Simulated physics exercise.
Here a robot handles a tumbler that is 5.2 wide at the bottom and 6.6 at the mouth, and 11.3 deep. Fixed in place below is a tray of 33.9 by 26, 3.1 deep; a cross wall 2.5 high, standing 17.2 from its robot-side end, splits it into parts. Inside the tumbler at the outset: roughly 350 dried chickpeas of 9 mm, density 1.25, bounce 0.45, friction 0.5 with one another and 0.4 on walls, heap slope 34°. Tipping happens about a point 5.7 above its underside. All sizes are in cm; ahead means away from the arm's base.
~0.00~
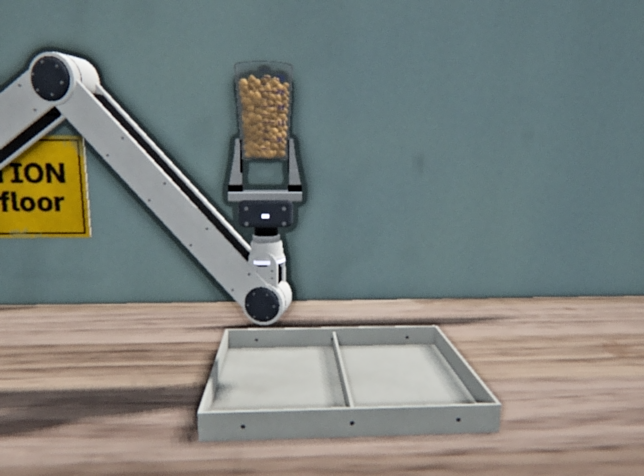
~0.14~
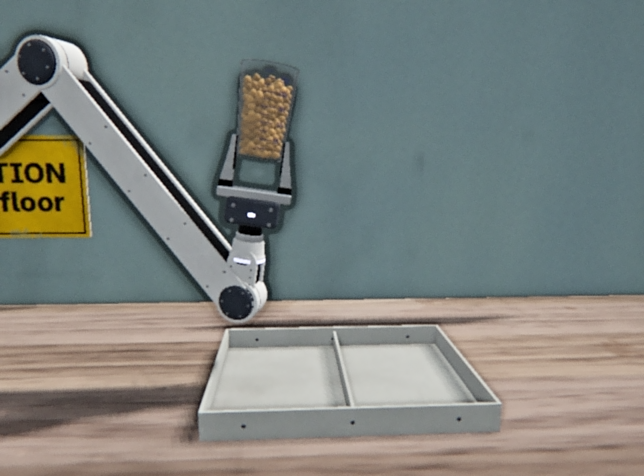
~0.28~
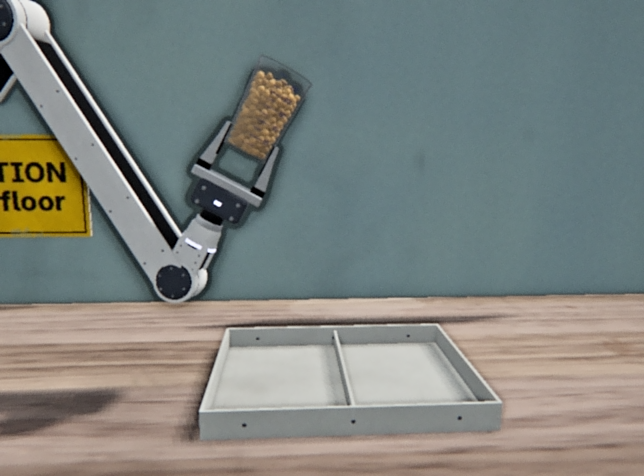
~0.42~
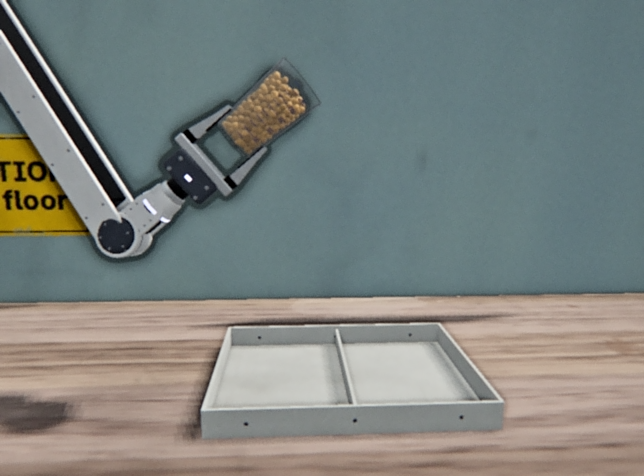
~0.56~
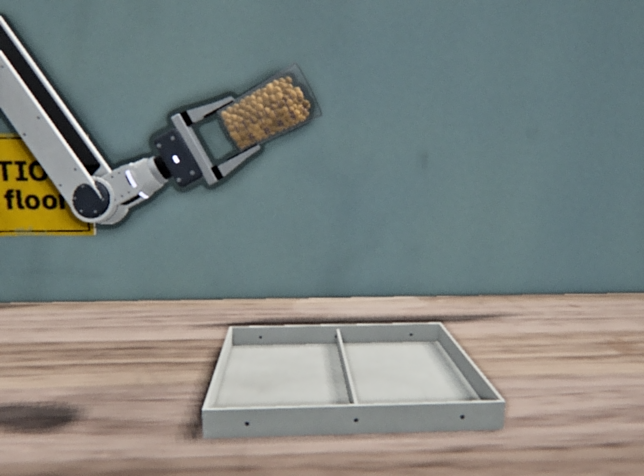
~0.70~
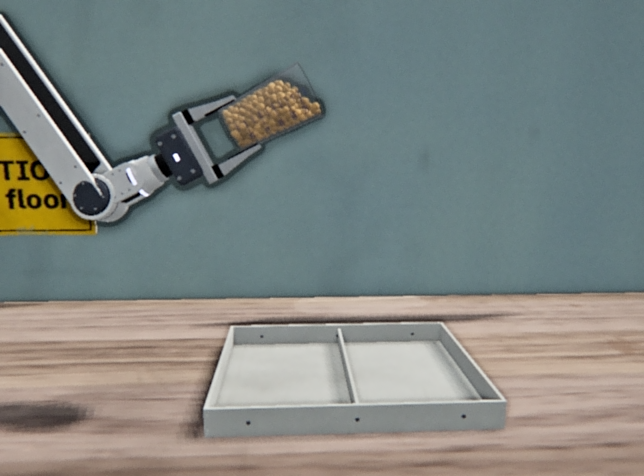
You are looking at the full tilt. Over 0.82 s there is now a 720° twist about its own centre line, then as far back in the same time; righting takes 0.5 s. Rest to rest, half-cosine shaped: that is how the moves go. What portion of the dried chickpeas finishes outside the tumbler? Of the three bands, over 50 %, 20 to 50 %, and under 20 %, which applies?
The band that applies is under 20 %.
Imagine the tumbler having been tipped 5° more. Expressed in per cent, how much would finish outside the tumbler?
Estimate: Near 5 %.
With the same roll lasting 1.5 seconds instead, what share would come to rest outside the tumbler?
It would then come to about 5 per cent.
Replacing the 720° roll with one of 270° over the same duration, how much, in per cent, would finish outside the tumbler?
Then about 5 per cent.
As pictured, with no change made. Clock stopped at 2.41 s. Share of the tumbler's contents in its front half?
That comes to around 50 per cent.
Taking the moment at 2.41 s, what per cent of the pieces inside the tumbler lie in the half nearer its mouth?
45 %.
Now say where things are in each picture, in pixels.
The first frame shows tumbler middle at (264, 114), upright; upper third of the load around (264, 93), from x 245 to 285, top at y 80; 352 in the tumbler.
The second frame shows tumbler middle at (265, 114), tipped 8°; upper third of the load around (267, 93), from x 245 to 290, top at y 80.
The third frame shows tumbler middle at (265, 113), tipped 28°; upper third of the load around (271, 94), from x 230 to 295, top at y 75.
The fourth frame shows tumbler middle at (267, 112), tipped 50°; upper third of the load around (276, 96), from x 225 to 300, top at y 75.
The fifth frame shows tumbler middle at (268, 111), tipped 62°; upper third of the load around (278, 99), from x 225 to 305, top at y 80.
The sixth frame shows tumbler middle at (269, 111), tipped 63°; upper third of the load around (278, 100), from x 225 to 315, top at y 85; 352 in the tumbler.
After 1.56 s, tipped 63°, highest piece 40 above the table; 346 in the tumbler, 2 in the far-side part, 4 in flight or on a rim.
After 2.41 s, tipped 60°, highest piece 40 above the table; 337 in the tumbler, 10 in the far-side part, 1 in the robot-side part, 4 in flight or on a rim.
After 3.04 s, upright, highest piece 42 above the table; 337 in the tumbler, 13 in the far-side part, 2 in the robot-side part.
After 3.74 s, upright, highest piece 42 above the table; 337 in the tumbler, 13 in the far-side part, 2 in the robot-side part.
At rest, 337 in the tumbler, 13 in the far-side part, 2 in the robot-side part. That is 4 % outside the tumbler.
